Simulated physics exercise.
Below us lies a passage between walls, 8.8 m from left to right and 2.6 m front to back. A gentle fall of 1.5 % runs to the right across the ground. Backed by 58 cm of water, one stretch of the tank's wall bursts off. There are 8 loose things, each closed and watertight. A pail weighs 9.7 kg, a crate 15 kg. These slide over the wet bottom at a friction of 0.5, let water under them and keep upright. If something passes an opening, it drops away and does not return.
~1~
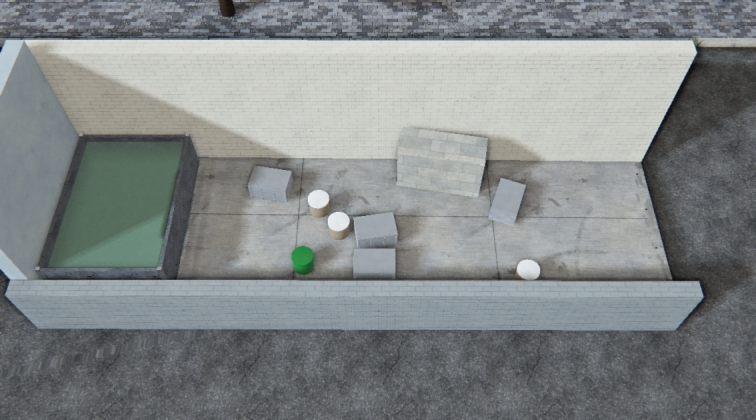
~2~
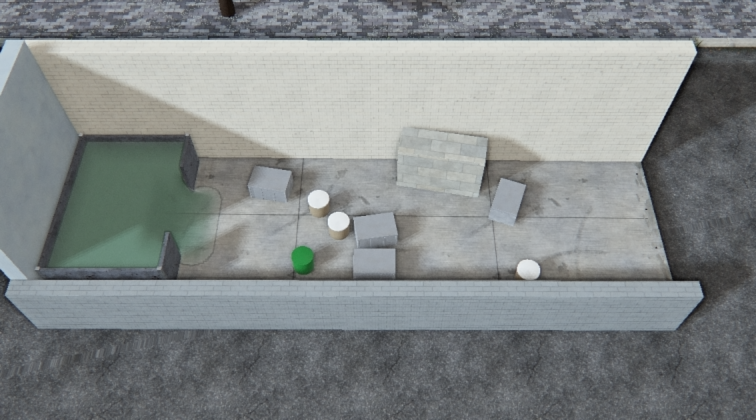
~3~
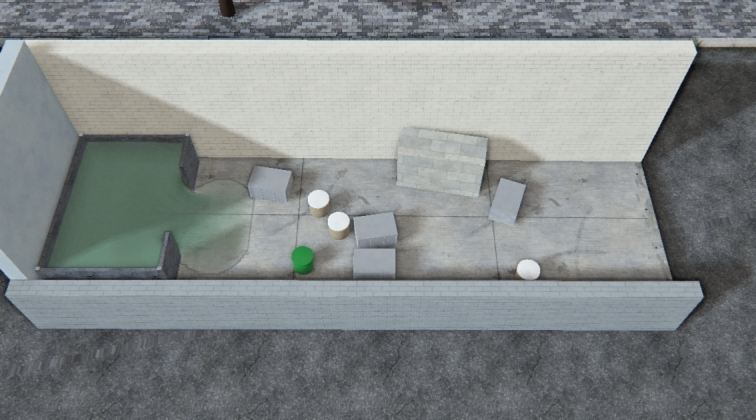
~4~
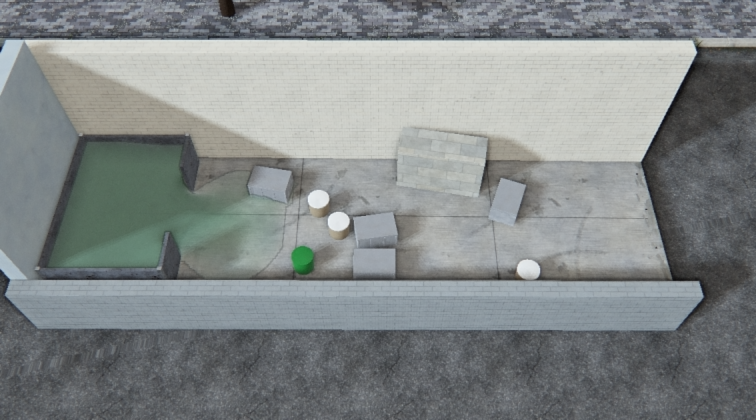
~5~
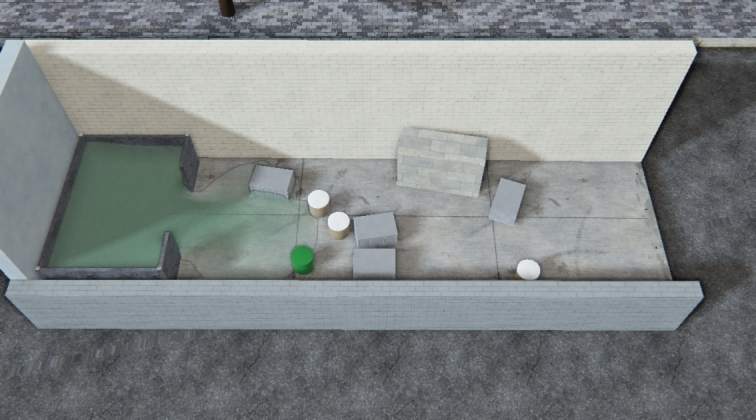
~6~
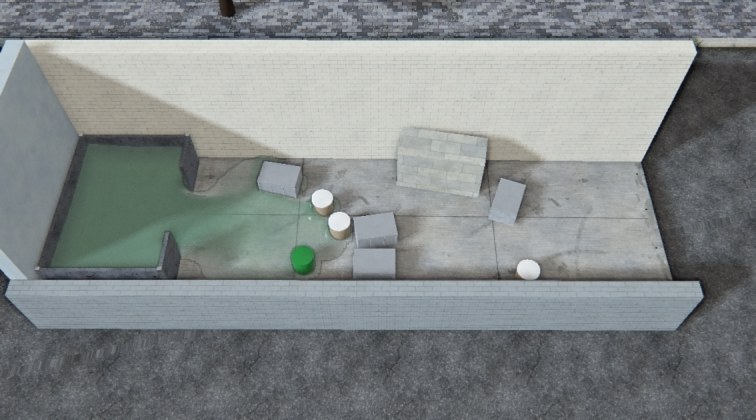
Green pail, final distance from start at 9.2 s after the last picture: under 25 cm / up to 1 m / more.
More.
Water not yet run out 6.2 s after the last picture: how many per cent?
60 %.
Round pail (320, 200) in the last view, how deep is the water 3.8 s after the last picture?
Depth: Near 5 cm.
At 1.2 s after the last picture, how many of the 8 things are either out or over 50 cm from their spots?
By my reckoning, 6.
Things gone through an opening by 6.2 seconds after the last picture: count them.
The answer is 8.
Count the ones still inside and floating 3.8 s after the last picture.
Answer: 1.
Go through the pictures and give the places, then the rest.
The green pail at (302, 256), on the bottom; 3.6 m2 under water; 0 of 8 have shifted, in the first frame.
The green pail at (302, 256), on the bottom; 4.2 m2 under water; 0 of 8 have shifted, in the second frame.
The green pail at (302, 256), on the bottom; 5.0 m2 under water; 0 of 8 have shifted, in the third frame.
The green pail at (302, 256) rests on the ground; 5.9 m2 under water; 0 of 8 have shifted, in the fourth frame.
The green pail at (302, 256), on the bottom; 6.9 m2 under water; 0 of 8 have shifted, in the fifth frame.
The green pail at (302, 256), on the bottom; water covers 7.6 m2; 2 of 8 have shifted, in the sixth frame.
Then, 1.2 s after the last picture the green pail is near (401, 264), 1.4 m from its start, afloat; 0 of 8 are out; 3 afloat.
Then, 3.8 s after the last picture the green pail has gone out; 6 of 8 are out; 1 afloat.
Then, 6.2 s after the last picture the green pail has gone out; 8 of 8 are out; 0 afloat.
Then, 9.2 s after the last picture the green pail has gone out; 8 of 8 are out; 0 afloat.
